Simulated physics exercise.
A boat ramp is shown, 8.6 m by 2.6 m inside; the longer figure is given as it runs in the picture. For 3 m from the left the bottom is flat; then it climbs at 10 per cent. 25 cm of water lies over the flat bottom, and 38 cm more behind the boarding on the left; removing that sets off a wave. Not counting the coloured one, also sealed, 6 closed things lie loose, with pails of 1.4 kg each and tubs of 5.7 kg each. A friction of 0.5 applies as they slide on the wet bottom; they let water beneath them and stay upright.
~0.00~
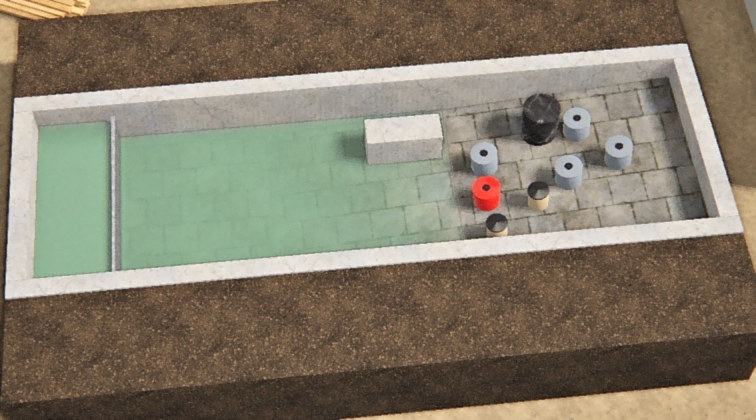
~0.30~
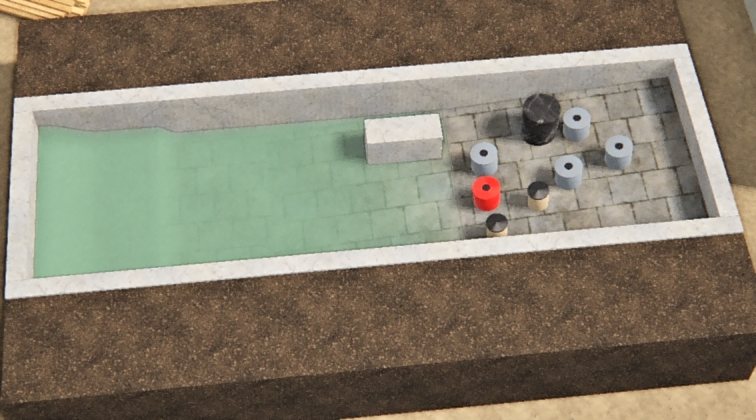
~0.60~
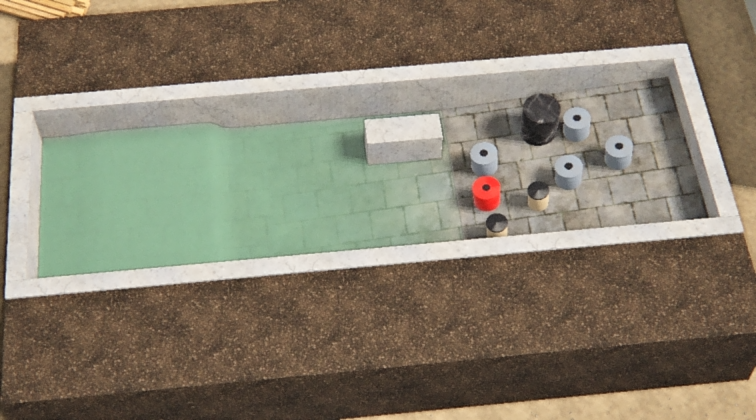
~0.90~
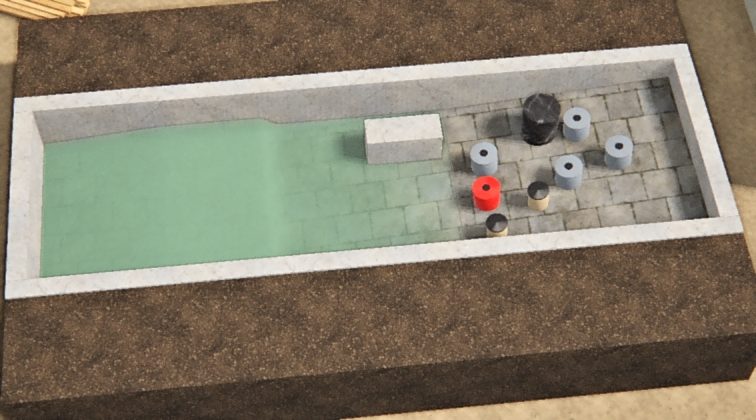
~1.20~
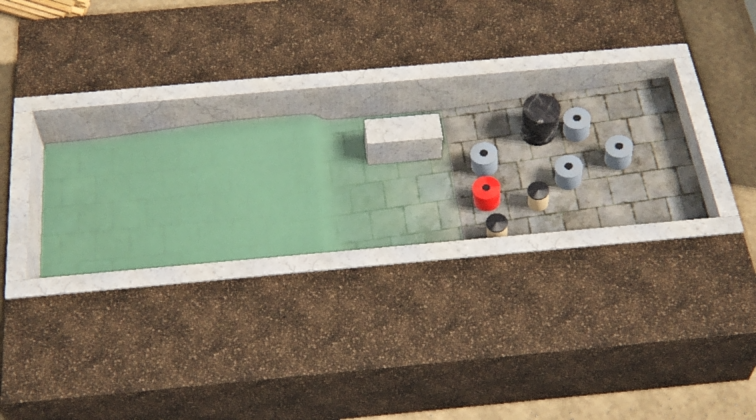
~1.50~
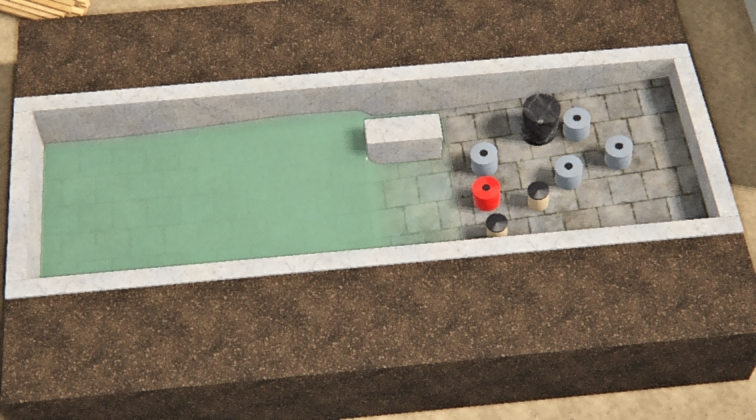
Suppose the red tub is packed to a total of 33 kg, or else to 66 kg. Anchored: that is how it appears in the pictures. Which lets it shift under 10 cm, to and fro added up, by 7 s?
The packing that works: The lighter one.
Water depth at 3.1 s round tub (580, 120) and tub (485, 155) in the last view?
Close to 1 and 6 centimetres.
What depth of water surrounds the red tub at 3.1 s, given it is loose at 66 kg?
Depth: Approx. 8 cm.
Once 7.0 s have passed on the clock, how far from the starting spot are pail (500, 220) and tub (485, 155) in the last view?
In turn: 140 cm, 40 cm.
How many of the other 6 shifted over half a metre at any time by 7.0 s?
The total is 6.
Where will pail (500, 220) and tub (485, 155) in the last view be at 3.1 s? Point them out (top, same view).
They end up about (661, 200) and (561, 145) in the last view.
After 2.1 s the red tub would be 0 cm from its start with 33 kg and 0 cm from its start with 66 kg; 1 cm of water round it then.
After 3.1 s the red tub would be 1 cm from its start with 33 kg and 0 cm from its start with 66 kg; 8 cm of water round it then.
After 4.9 s the red tub would be 1 cm from its start with 33 kg and 0 cm from its start with 66 kg; 7 cm of water round it then.
After 7.0 s the red tub would be 1 cm from its start with 33 kg and 0 cm from its start with 66 kg; 4 cm of water round it then.
